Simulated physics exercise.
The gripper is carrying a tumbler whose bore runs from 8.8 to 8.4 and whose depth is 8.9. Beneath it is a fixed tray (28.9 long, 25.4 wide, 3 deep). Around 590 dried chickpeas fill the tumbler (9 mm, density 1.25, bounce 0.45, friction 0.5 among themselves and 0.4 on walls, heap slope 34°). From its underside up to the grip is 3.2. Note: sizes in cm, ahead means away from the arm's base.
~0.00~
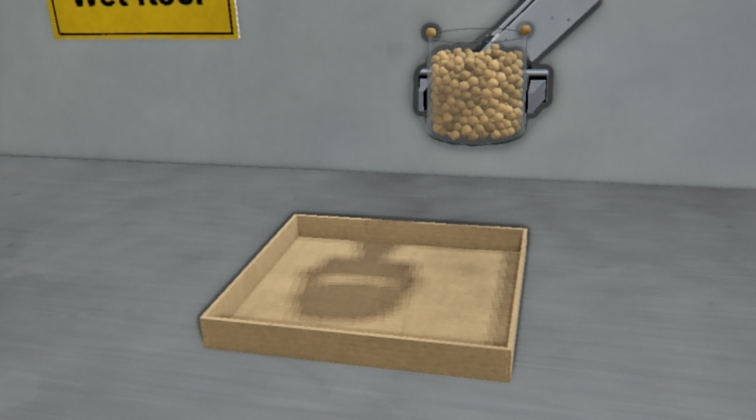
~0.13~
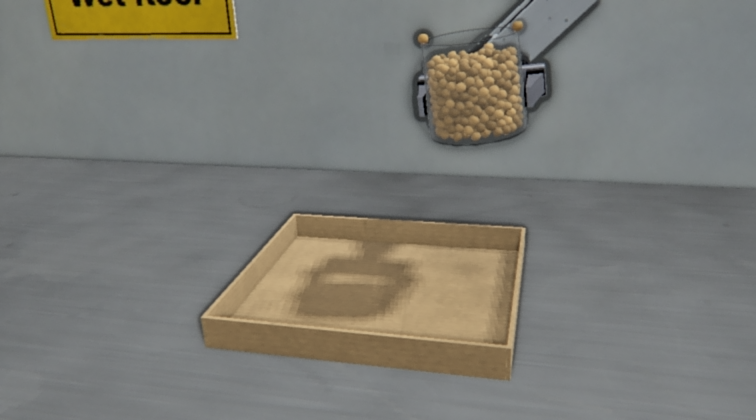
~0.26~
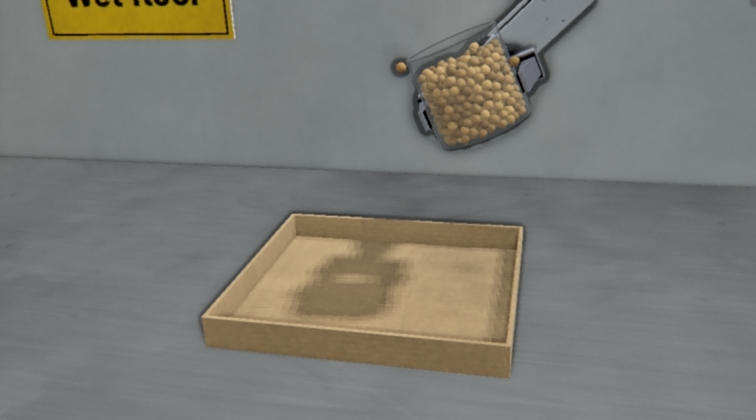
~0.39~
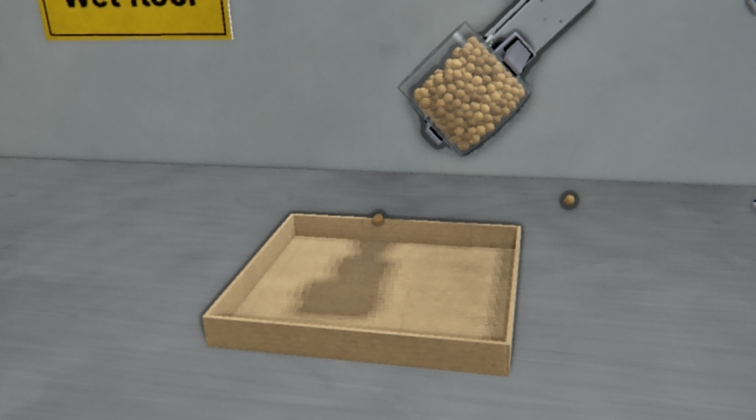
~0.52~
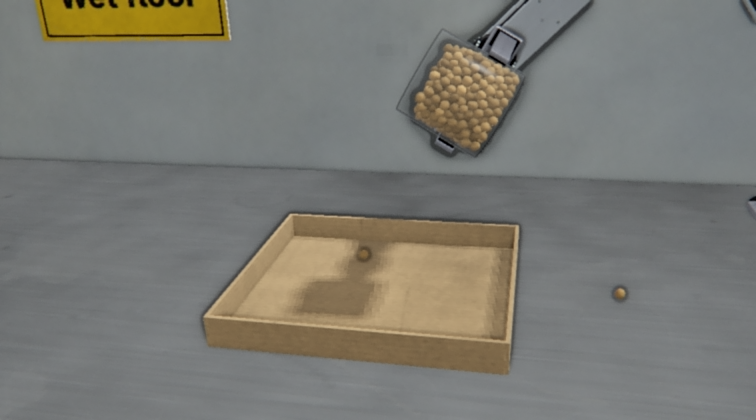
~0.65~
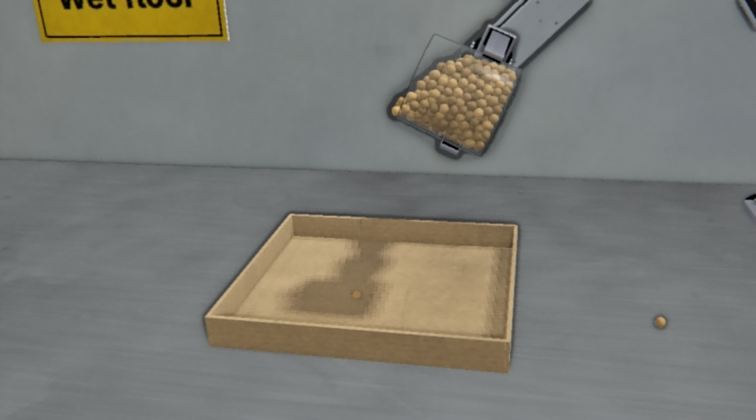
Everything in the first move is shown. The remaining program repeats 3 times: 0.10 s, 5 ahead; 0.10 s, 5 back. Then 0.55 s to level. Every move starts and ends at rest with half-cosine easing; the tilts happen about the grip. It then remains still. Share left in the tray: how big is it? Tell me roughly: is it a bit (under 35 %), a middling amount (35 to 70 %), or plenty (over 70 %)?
Roughly a middling amount, 35 to 70 %.
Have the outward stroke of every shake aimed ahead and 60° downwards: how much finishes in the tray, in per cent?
Some 20 in a hundred.
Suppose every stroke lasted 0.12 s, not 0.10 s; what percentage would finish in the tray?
Roughly 55 percent then.
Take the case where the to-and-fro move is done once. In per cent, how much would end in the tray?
Roughly 35 in a hundred.
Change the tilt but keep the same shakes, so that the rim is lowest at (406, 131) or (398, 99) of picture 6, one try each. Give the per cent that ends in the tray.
Roughly 80 and 35 percent.
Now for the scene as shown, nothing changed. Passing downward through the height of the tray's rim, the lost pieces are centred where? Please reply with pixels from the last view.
Close to pixel (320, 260).
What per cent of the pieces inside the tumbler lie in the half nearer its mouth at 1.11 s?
Something like 35 percent sits in that half.
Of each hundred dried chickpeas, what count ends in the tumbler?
35 percent.
By 1.11 s, tilted 66° forward, highest piece 24 above the table; 291 in the tumbler, 168 in the tray, 29 on the table or floor, 103 in flight or on a rim.
By 1.57 s, tilted 25° forward, highest piece 26 above the table; 320 in the tray, 220 in the tumbler, 51 on the table or floor.
By 2.00 s, level, highest piece 26 above the table; 320 in the tray, 220 in the tumbler, 51 on the table or floor.
By 3.05 s, level, highest piece 26 above the table; 320 in the tray, 220 in the tumbler, 51 on the table or floor.
Final count, 320 in the tray, 220 in the tumbler, 51 on the table or floor. That is 54 % in the tray.
